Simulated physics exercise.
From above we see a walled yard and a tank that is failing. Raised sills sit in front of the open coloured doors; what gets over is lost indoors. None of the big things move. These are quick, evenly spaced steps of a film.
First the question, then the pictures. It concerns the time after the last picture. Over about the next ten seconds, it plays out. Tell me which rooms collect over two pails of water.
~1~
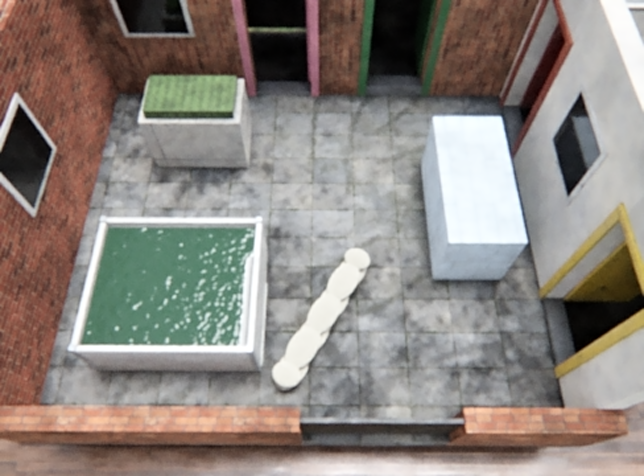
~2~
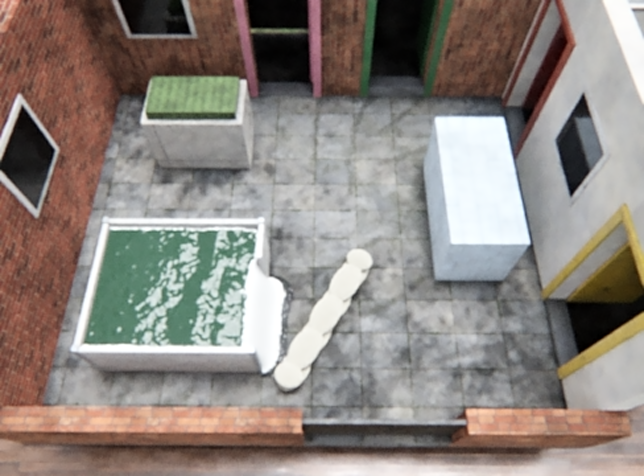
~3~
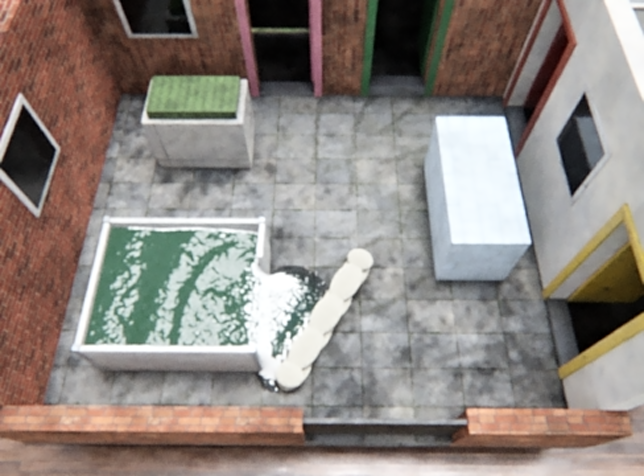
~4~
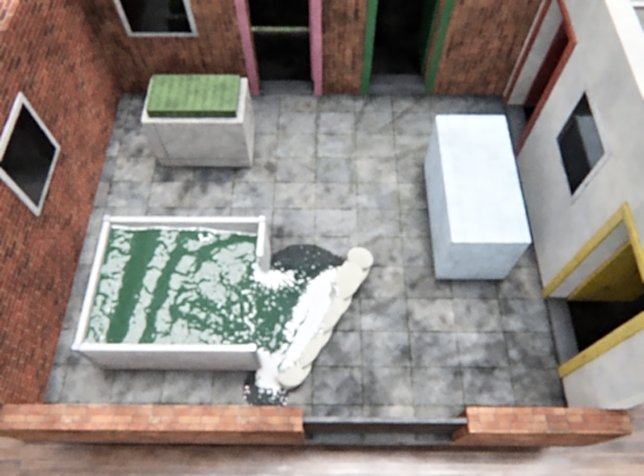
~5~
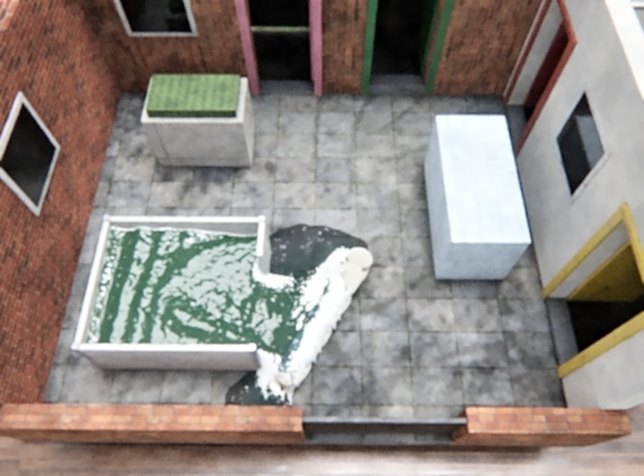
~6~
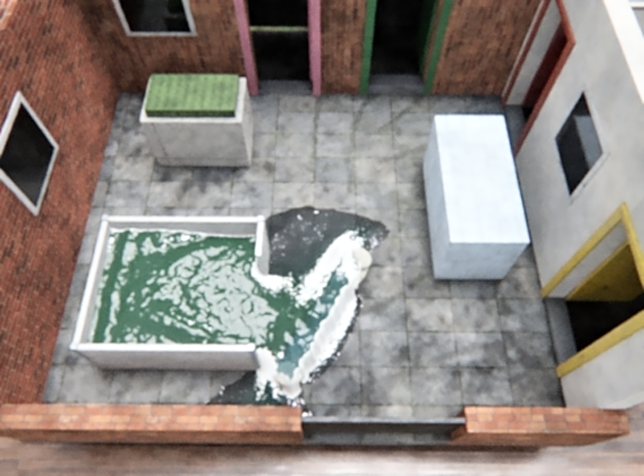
The green door does not exceed two buckets, the pink door exceeds two buckets, the yellow door exceeds two buckets, the red door exceeds two buckets.
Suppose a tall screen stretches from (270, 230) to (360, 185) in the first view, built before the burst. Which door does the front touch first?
Answer: The one in yellow.
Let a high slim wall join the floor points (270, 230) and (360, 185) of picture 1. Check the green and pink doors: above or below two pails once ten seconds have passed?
Outcome - green door: Never reaches it; pink door: Never reaches it.
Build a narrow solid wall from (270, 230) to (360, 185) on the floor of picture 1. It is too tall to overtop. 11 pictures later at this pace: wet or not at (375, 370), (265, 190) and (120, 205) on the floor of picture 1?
Results in sequence: Swamped / bone-dry / bone-dry.
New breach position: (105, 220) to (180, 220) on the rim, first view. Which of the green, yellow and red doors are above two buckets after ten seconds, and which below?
As I see it, the green door stays within bounds, the yellow door stays within bounds and the red door breaks the limit.
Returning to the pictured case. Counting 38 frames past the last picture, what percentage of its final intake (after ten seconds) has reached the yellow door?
Share at that point: Close to 90 in a hundred.
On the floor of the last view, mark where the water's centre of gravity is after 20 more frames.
It's close to (301, 267).
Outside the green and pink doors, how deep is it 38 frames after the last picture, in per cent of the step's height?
40 and 170 %, in that order.
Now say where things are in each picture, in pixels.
In the first picture, the water tank at (174, 283) is whole and still.
In the second picture, the front is at (278, 282), out from the gap at (259, 318).
In the third picture, the front is at (315, 282), out from the gap at (260, 318).
In the fourth picture, water pours out at (260, 318) and has run to (342, 269).
In the fifth picture, water pours out at (260, 317) and has run to (359, 249).
In the sixth picture, the front is at (379, 233), out from the gap at (258, 317).
A moment on, water covers 40 % of the floor; the green door not reached, the pink door not reached, the yellow door not reached, the red door not reached.
Next, water covers 65 % of the floor; the green door wet at the sill, nothing in, the pink door under two buckets in, the yellow door under two buckets in, the red door not reached.
Then, water covers 75 % of the floor; the green door under two buckets in, the pink door over two buckets in, the yellow door over two buckets in, the red door under two buckets in.
Later, water covers 90 % of the floor; the green door under two buckets in, the pink door far over two buckets in, the yellow door over two buckets in, the red door over two buckets in.
In the end, water covers 95 % of the floor; the green door under two buckets in, the pink door far over two buckets in, the yellow door over two buckets in, the red door far over two buckets in.
